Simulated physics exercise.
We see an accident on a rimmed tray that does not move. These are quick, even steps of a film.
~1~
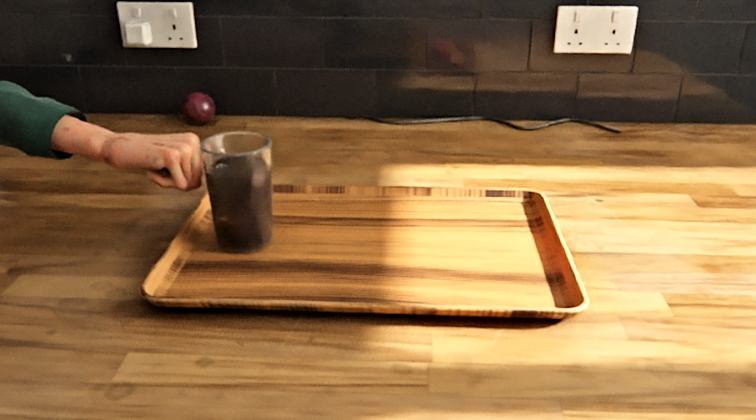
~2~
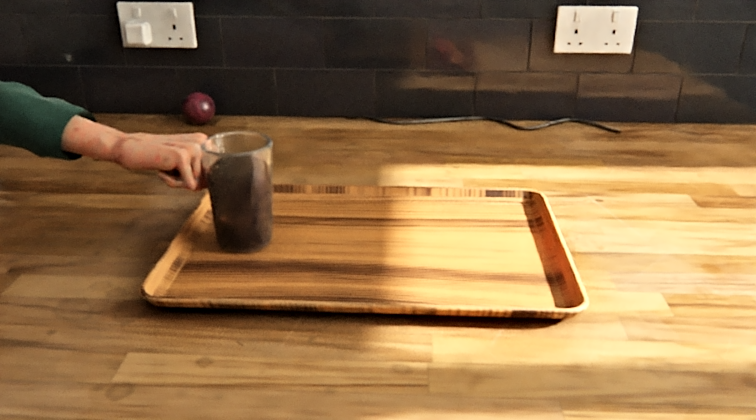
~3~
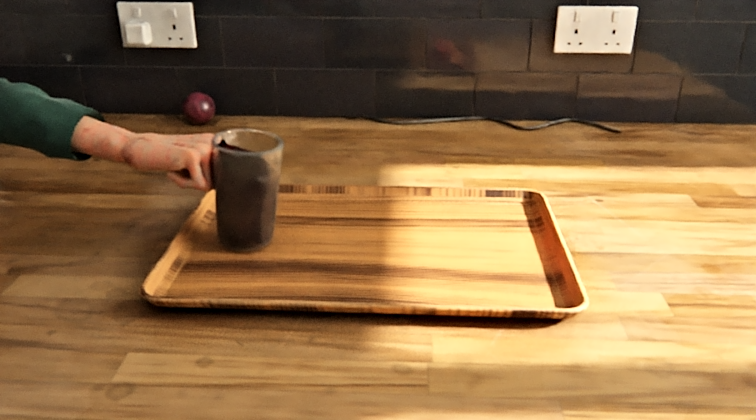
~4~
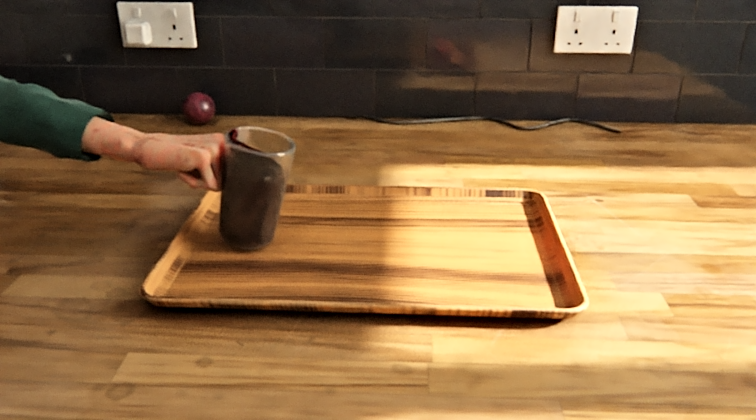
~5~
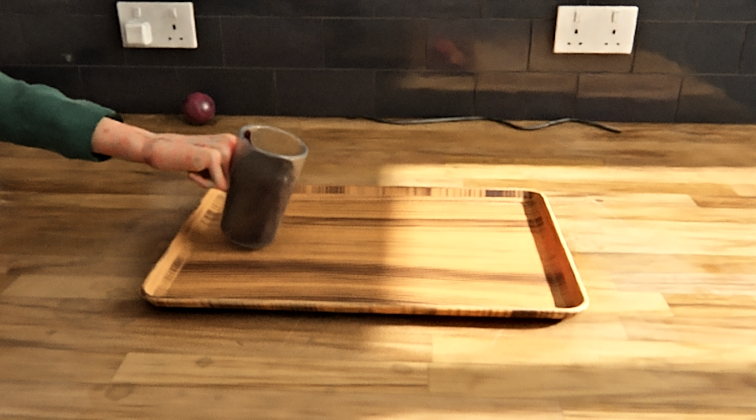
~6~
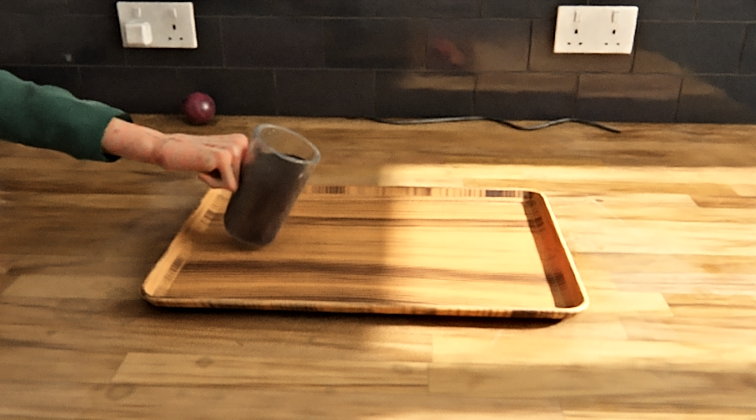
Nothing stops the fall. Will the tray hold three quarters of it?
As it turns out, more than a quarter leaves the tray.
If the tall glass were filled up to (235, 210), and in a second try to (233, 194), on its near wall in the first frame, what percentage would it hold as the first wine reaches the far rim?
Near 40 % and 45 %.
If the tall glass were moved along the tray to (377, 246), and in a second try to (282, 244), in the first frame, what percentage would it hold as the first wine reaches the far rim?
The first gives 75 %, the second 55 %.
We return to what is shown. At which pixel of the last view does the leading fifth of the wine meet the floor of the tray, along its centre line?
Near (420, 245).
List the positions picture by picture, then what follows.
Tilt 0°; right rim (269, 145); surface from (210, 163) to (268, 164); the tray's far rim is at (562, 241); the tray is clear ahead, in the first frame.
Tilt 0°; right rim (269, 145); surface from (210, 163) to (268, 164), in the second frame.
Tilt 6°; right rim (281, 147); surface from (219, 142) to (276, 169), in the third frame.
Tilt 12°; right rim (293, 149); surface from (229, 141) to (285, 169), in the fourth frame.
Tilt 19°; right rim (305, 153); surface from (238, 161) to (296, 167), in the fifth frame.
Tilt 26°; right rim (317, 159); surface from (245, 169) to (309, 165), in the sixth frame.
A moment on, the tall glass lies on its side and 97 per cent is in the glass, 0 on the tray and 3 above or beyond its rim.
Next, the tall glass lies on its side and 58 per cent is in the glass, 27 on the tray and 15 above or beyond its rim.
Then the tall glass lies on its side and 33 per cent is in the glass, 53 on the tray and 14 above or beyond its rim.
Later the tall glass lies on its side and 18 per cent is in the glass, 39 on the tray and 43 above or beyond its rim.
At rest 56 per cent is held by tray and glass, 44 is off the tray.
